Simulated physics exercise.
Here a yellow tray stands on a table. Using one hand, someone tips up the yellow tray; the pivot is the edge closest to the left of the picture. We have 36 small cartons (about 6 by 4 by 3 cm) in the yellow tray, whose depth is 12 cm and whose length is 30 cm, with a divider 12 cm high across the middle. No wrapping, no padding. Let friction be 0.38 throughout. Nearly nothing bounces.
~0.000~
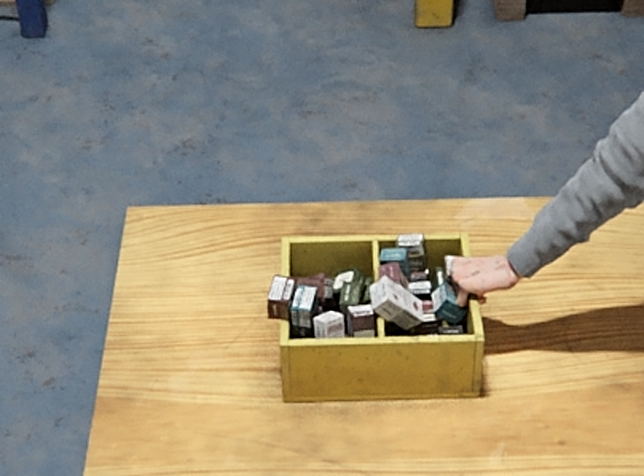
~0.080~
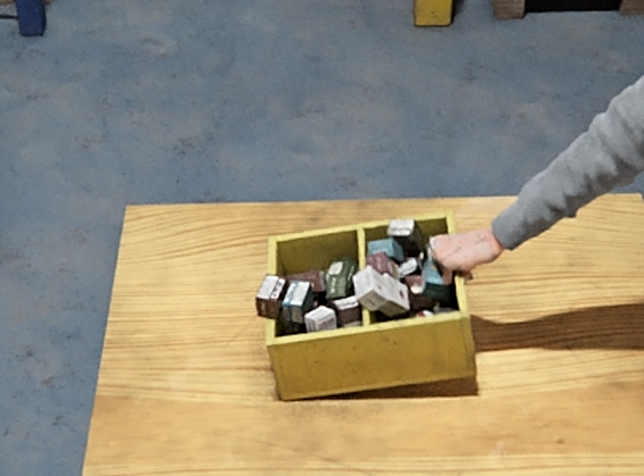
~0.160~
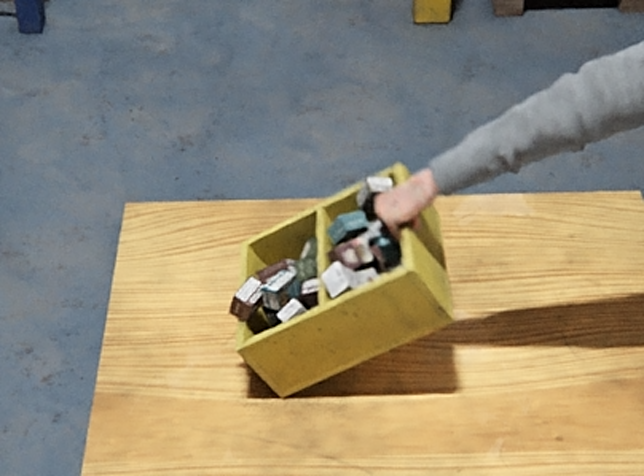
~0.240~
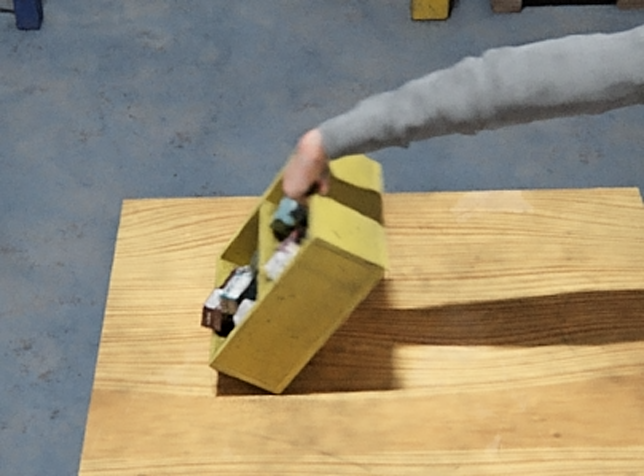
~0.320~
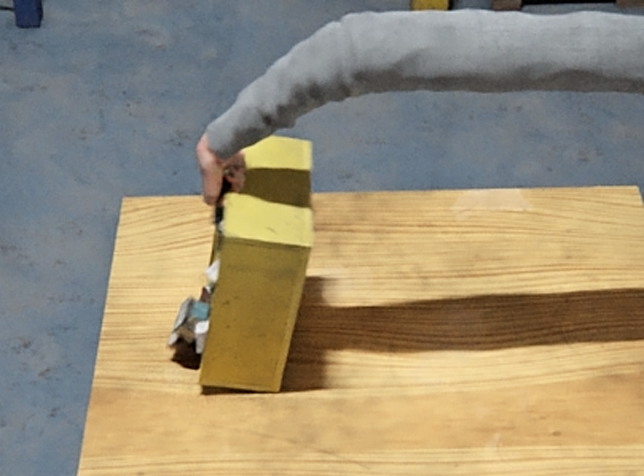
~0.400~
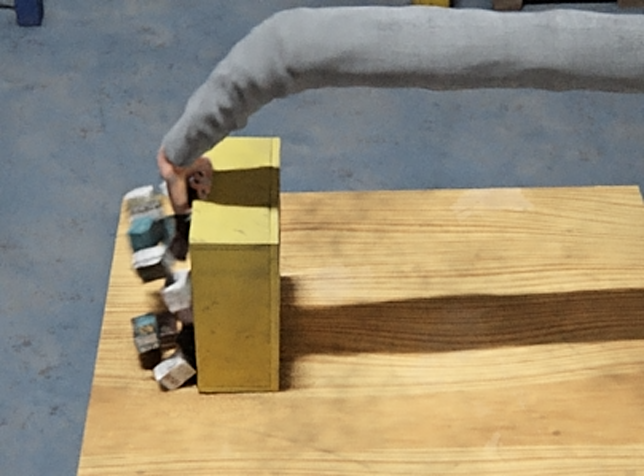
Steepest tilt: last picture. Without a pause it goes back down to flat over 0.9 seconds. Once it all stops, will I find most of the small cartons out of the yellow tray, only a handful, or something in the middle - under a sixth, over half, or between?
You will find over half of them out.
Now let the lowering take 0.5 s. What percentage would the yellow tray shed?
That would cost the yellow tray 70 per cent of its load.
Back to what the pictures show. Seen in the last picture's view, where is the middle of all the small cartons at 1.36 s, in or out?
At about (134, 336).
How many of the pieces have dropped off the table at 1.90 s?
Some 16 pieces.
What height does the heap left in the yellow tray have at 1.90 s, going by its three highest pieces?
About 7 cm.
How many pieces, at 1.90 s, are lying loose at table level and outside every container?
About 12 of them.
After 0.64 s, tilt 73°; 24 of 36 out of the yellow tray.
After 0.94 s, tilt 31°; 26 of 36 out of the yellow tray.
After 1.36 s, tilt 0°; 26 of 36 out of the yellow tray.
When it is over (at 1.90 s), 26 of 36 out of the yellow tray. Asked share, 26 of 36, 72 per cent.
